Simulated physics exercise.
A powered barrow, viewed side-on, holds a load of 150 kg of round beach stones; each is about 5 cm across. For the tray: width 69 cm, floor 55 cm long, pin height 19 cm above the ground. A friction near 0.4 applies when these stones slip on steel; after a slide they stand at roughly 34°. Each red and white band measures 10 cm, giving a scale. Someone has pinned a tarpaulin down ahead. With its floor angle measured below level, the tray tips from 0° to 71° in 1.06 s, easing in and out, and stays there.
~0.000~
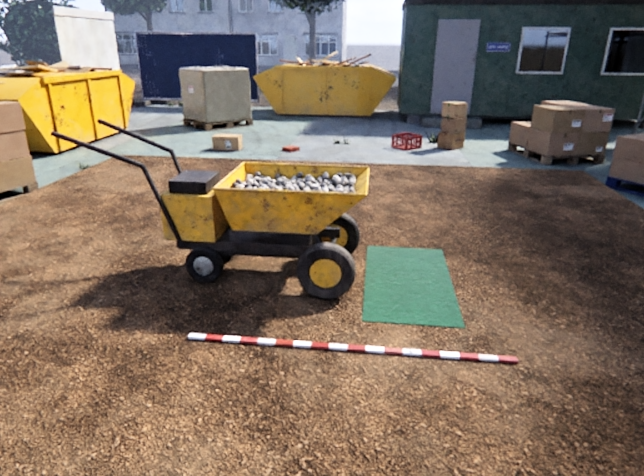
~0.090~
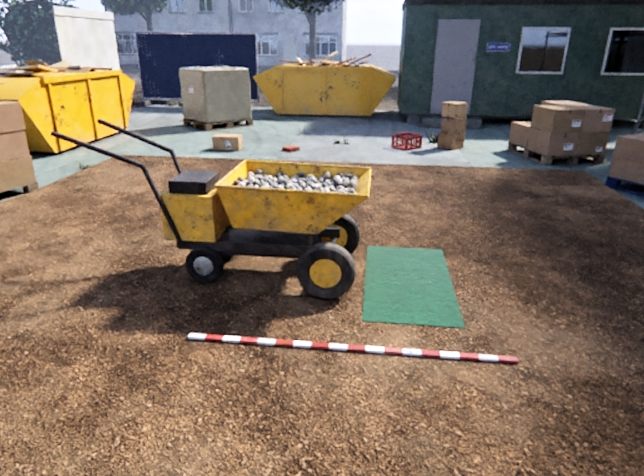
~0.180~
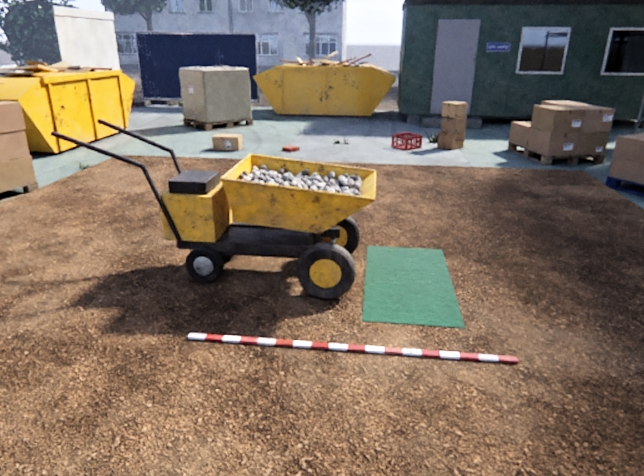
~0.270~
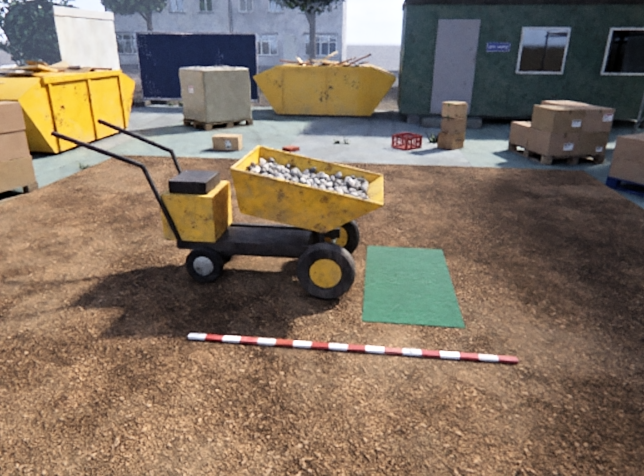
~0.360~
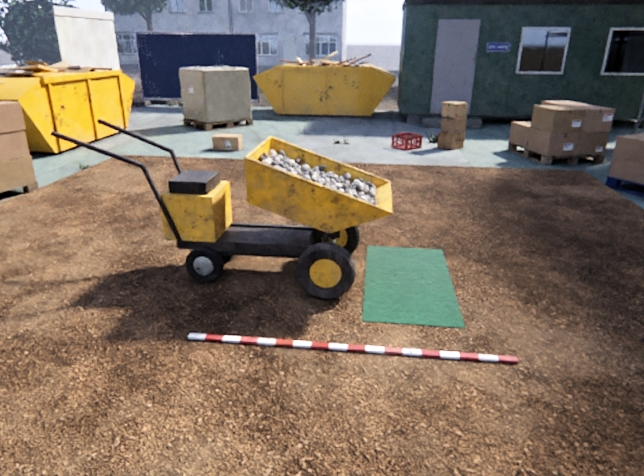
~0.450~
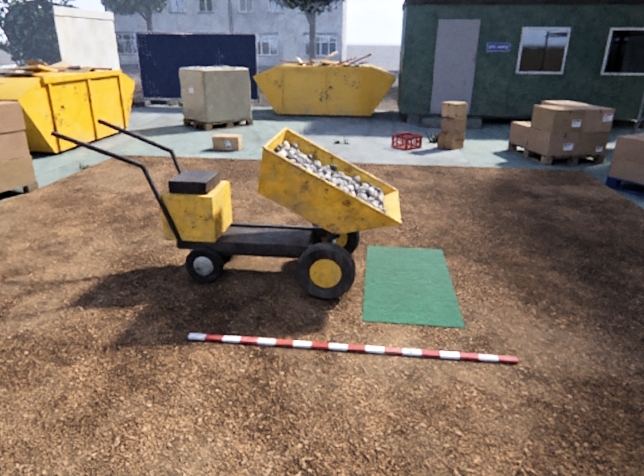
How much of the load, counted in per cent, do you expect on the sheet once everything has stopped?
I expect around 35 per cent on the sheet.
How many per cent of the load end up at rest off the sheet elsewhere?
I'd put it near 65 per cent.
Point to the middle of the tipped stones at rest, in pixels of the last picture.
I'd point to around (465, 280).
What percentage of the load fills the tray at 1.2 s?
Roughly 45 per cent is still inside.
After 0.8 s the floor is at 60°; 100 % in the tray; the foremost stones are at (417, 243).
After 1.2 s the floor is at 71°; 45 % in the tray, 33 % on the sheet, 22 % off the sheet elsewhere; the foremost stones are at (497, 283).
After 1.5 s the floor is at 71°; 8 % in the tray, 33 % on the sheet, 59 % off the sheet elsewhere; the foremost stones are at (589, 289).
After 3.5 s the floor is at 71°; 0 % in the tray, 37 % on the sheet, 63 % off the sheet elsewhere; the foremost stones are past the picture's edge.
